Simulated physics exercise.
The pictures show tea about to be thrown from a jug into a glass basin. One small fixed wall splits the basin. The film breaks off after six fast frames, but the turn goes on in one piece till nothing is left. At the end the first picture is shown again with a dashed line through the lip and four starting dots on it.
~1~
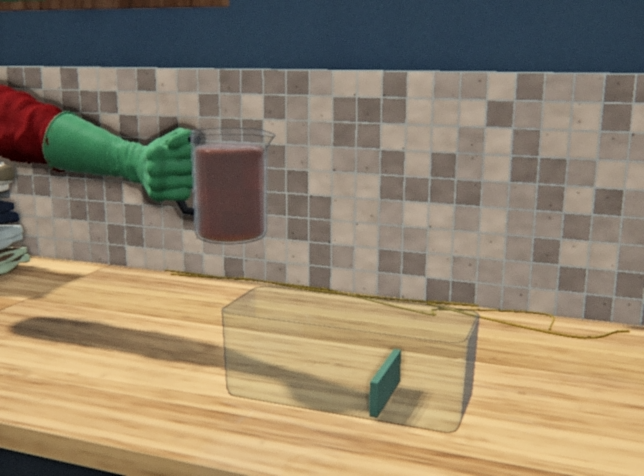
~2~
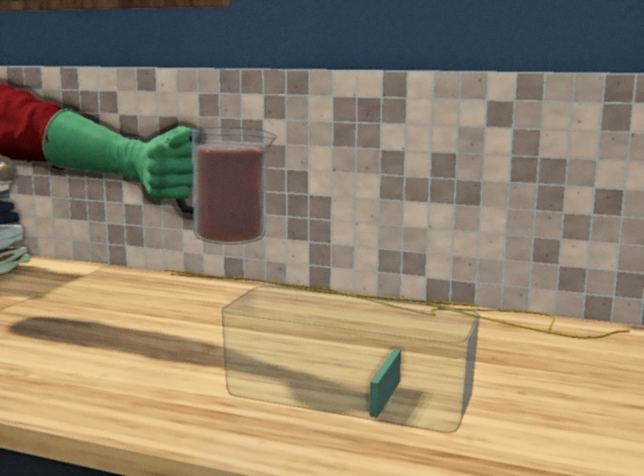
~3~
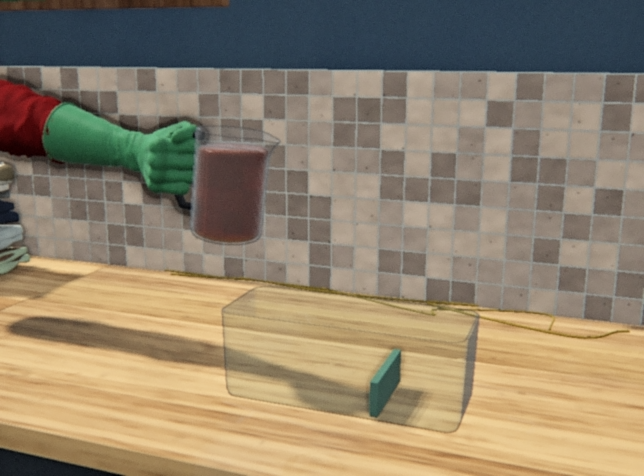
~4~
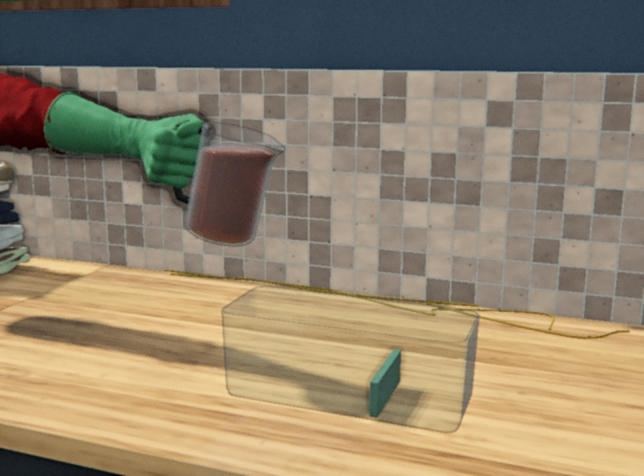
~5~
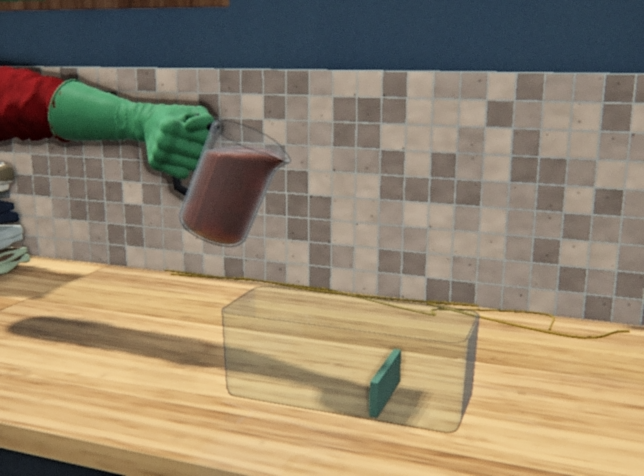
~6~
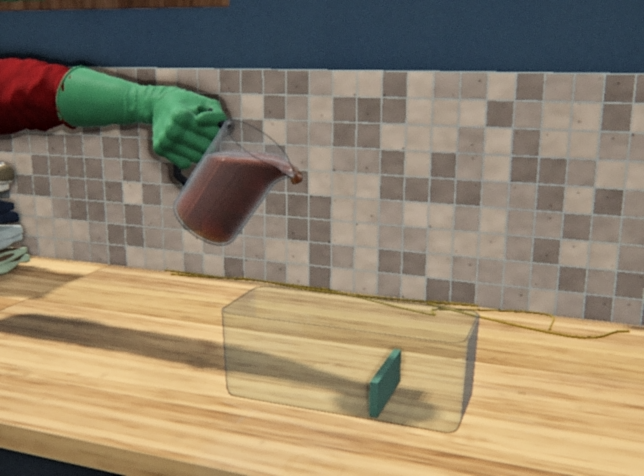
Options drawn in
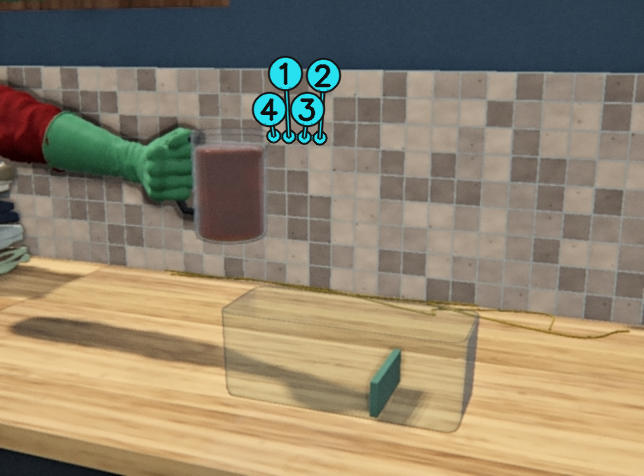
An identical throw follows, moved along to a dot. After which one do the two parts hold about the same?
Take 2.
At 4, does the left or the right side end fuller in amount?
The left one.
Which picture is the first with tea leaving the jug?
In picture 6.
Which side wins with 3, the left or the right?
More ends on the left.
On the marked copy, 1 at (288, 136); 2 at (319, 137); 3 at (304, 137); 4 at (273, 135).
With 1, about 95 % ends left of the wall and 3 % right of it; 3 % is lost outside.
With 2, about 57 % ends left of the wall and 42 % right of it.
With 3, about 85 % ends left of the wall and 9 % right of it; 7 % is lost outside.
With 4, about 93 % ends left of the wall and 6 % right of it.
